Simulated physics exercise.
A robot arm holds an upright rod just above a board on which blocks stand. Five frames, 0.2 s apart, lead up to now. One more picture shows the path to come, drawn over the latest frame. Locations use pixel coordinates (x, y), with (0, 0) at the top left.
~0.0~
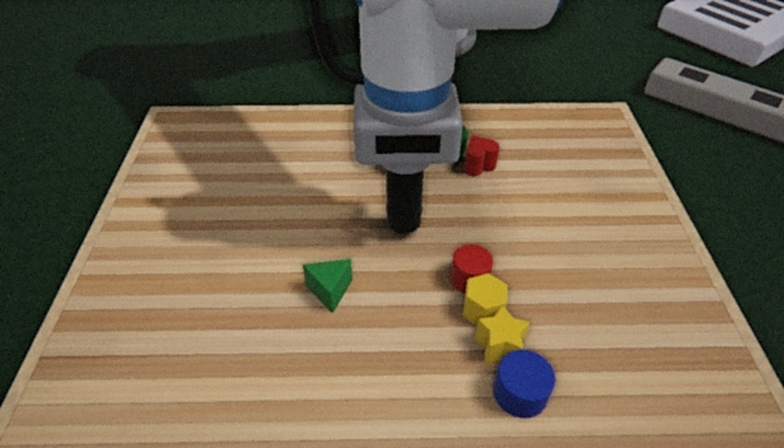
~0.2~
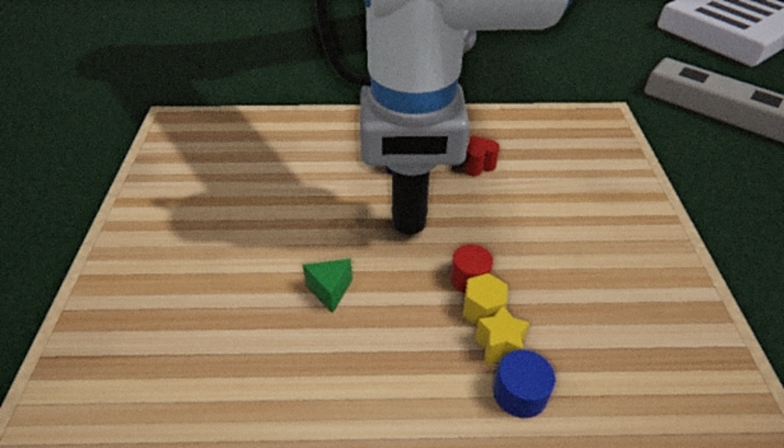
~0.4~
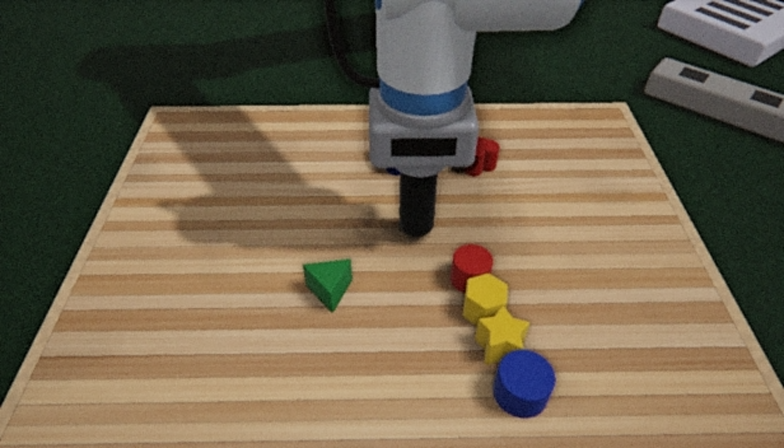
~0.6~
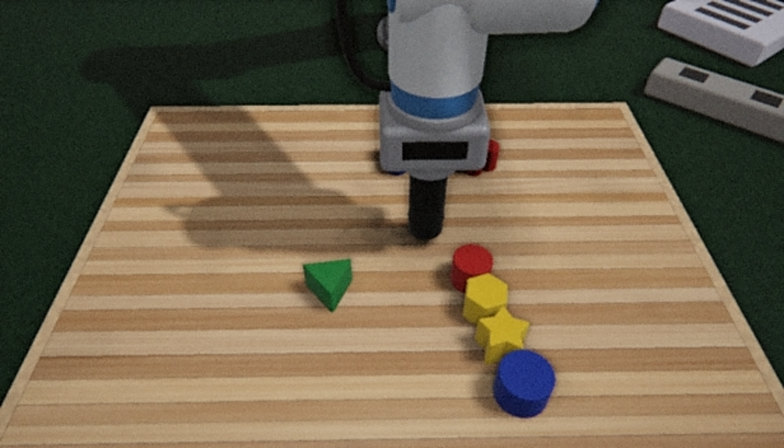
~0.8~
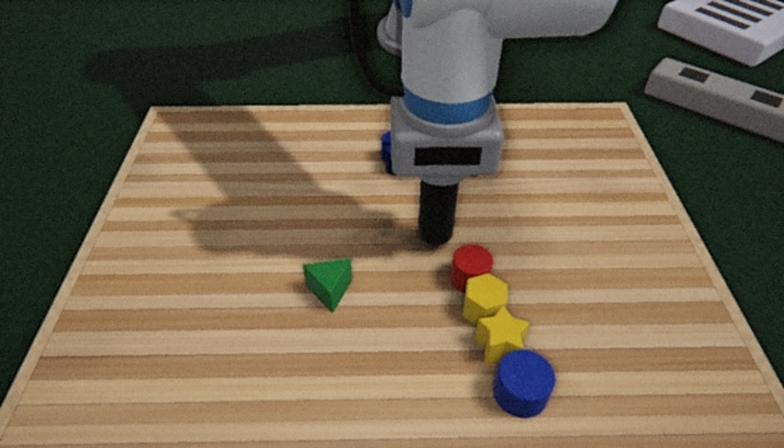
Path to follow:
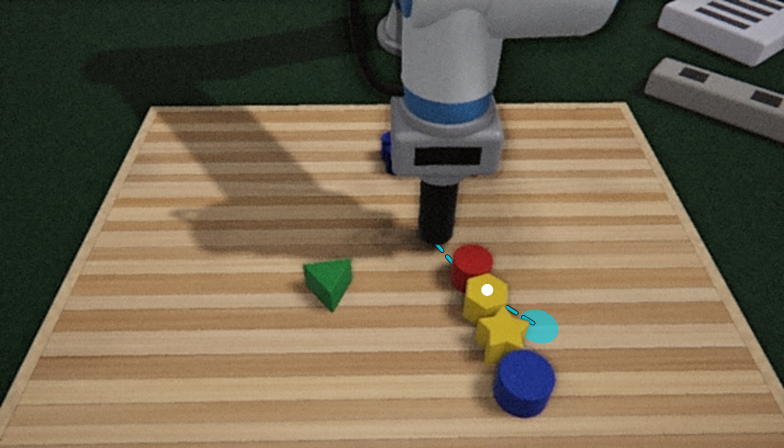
A robot arm holding a dark upright rod moves slightly to the right and a little toward the viewer above a striped wooden board, while the green, red, yellow and blue blocks in front of it stay still.
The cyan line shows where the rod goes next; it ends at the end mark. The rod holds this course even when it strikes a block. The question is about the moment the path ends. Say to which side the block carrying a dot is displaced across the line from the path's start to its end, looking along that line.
Answer: Leftward.
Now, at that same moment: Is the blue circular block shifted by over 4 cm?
I believe not.
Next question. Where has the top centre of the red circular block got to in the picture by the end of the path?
Expect it around (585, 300).
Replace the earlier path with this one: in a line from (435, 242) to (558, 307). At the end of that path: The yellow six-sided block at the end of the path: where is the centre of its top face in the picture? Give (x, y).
It is at (495, 326).
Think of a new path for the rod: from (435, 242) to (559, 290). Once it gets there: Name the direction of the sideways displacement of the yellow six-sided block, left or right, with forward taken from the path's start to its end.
The shift is rightward.
Path on the board, from (435, 242) via (477, 285), ending at (538, 326); the dot is on the yellow six-sided block.
What follows on the original path. One third of the way, rod at (462, 263); red circular block at (494, 273); yellow six-sided block at (512, 305); yellow star at (519, 341), turned 25° clockwise; blue circular block at (531, 392).
Two thirds of the way, rod at (498, 292); red circular block at (542, 292); yellow six-sided block at (560, 327), turned 60° clockwise; yellow star at (530, 353), turned 70° clockwise; blue circular block at (530, 401).
At the end, rod at (541, 318); red circular block at (586, 302); yellow six-sided block at (575, 338), turned 95° clockwise; yellow star at (531, 353), turned 70° clockwise; blue circular block at (530, 401).
